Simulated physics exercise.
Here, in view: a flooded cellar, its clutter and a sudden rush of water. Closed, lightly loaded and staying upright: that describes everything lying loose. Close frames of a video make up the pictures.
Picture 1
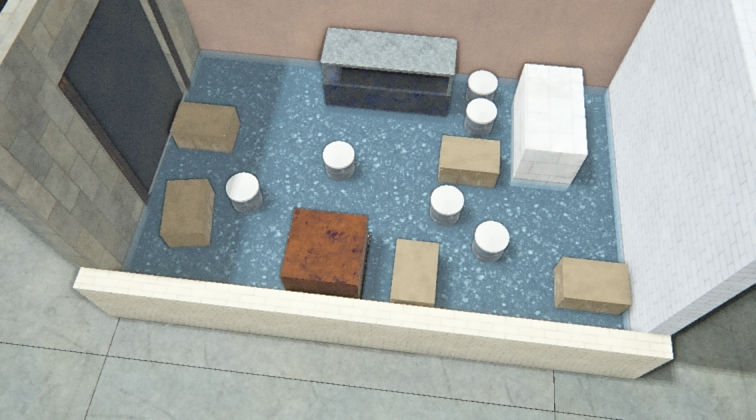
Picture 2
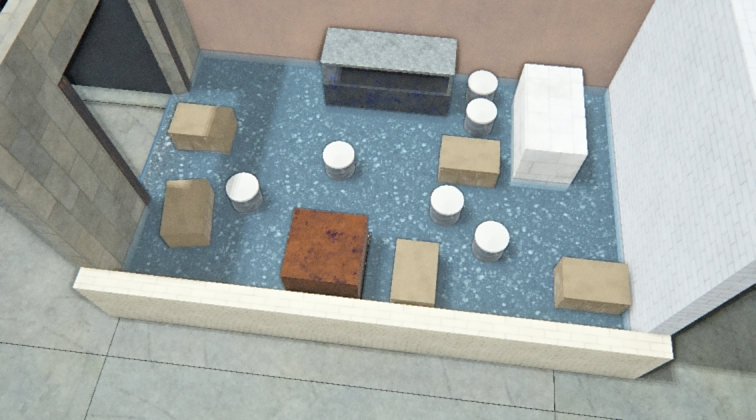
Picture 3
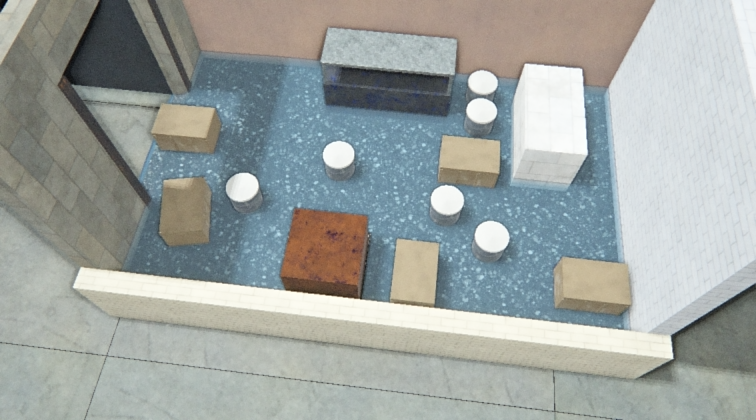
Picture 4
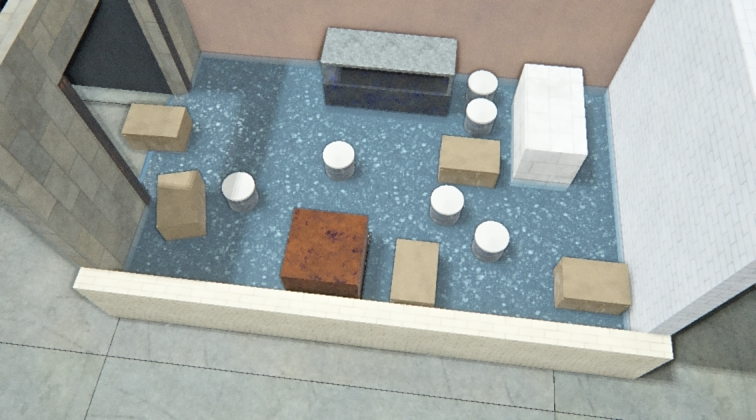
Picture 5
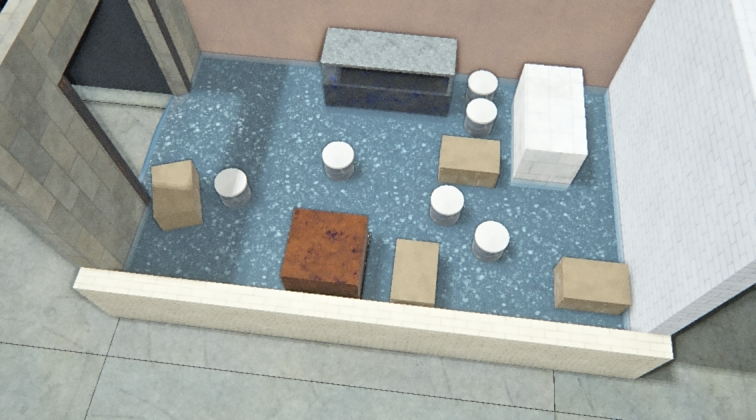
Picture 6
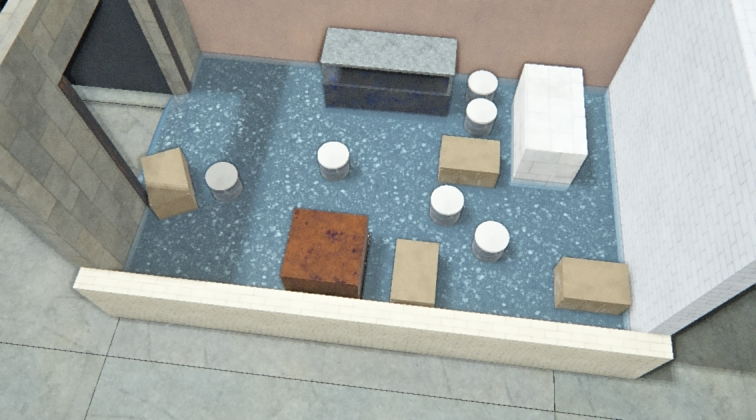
A dark door in the left wall opens beside the flooded floor, and the nearer of two tan crates drifts left through the gap and out of sight. The other crate turns and slides to the opening as a white pail drifts after it and another barely shifts; everything else stays put.
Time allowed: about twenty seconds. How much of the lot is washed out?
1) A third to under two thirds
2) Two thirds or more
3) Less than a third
2.
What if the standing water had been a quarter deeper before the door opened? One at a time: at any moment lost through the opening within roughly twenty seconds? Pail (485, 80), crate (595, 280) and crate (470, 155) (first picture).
As listed: Remained, remained, escaped.
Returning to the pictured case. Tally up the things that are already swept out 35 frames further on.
Total: 7.
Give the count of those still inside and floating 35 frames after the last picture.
Count: 4.
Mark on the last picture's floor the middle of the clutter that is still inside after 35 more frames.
Around (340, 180).
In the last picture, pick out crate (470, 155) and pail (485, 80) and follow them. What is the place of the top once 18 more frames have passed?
Approximately (277, 126) for one, (452, 121) for the other.
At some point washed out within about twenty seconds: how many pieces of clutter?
The number is 9.
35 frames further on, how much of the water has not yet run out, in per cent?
About 42 percent.
A moment on, 2 of 11 are out; 9 afloat.
Next, 4 of 11 are out; 7 afloat.
Later, 7 of 11 are out; 4 afloat.
In the end, 9 of 11 are out; 2 afloat.
